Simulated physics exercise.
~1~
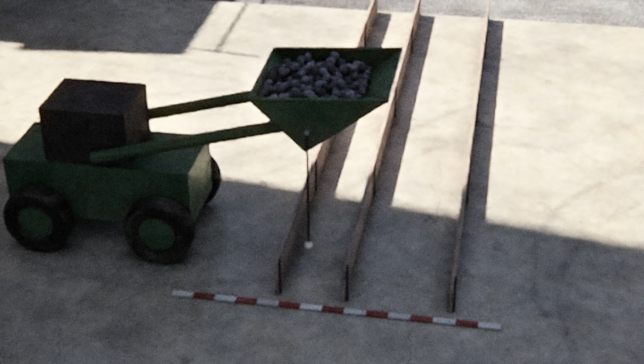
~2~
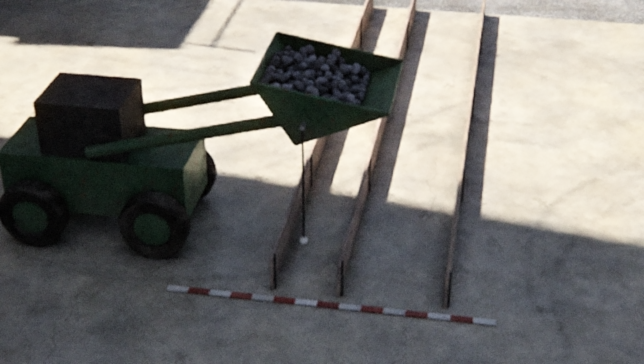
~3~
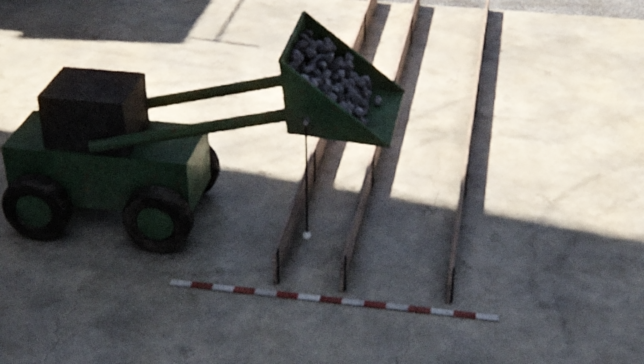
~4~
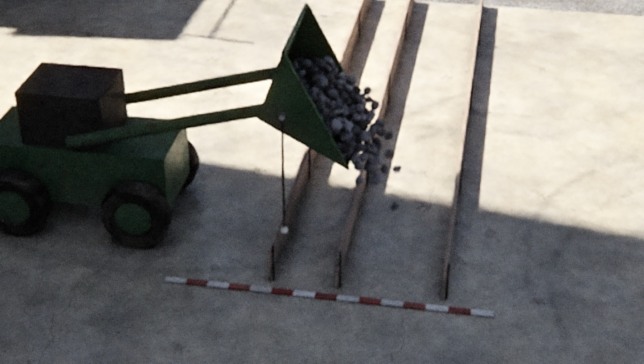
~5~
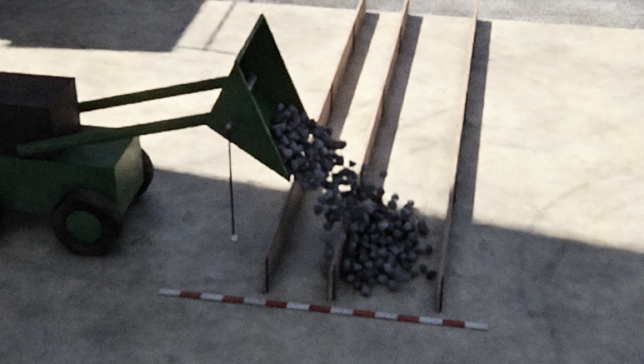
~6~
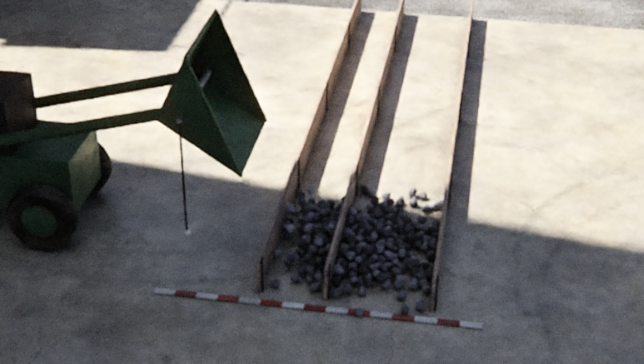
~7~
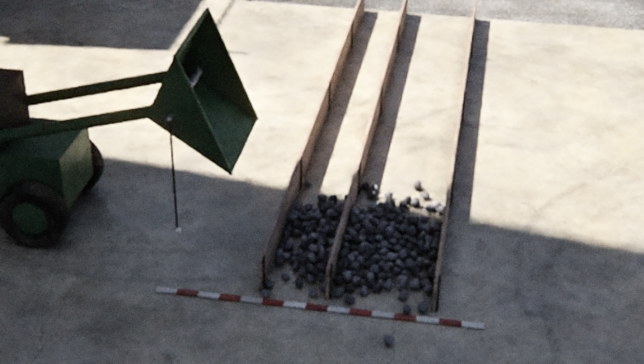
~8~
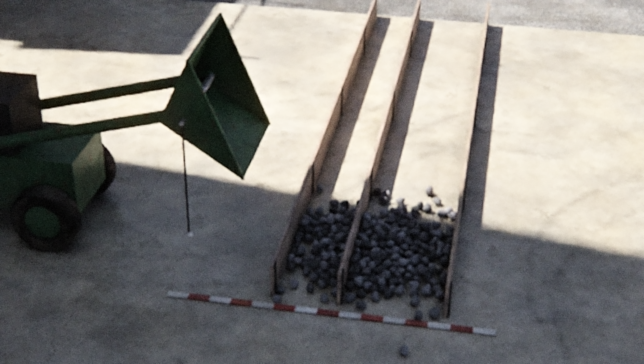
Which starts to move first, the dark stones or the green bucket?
The green bucket starts to move first, tilting before the dark stones begin to pour out.
A green loader tips its bucket, backs left, and leaves dark stones lying between planks.
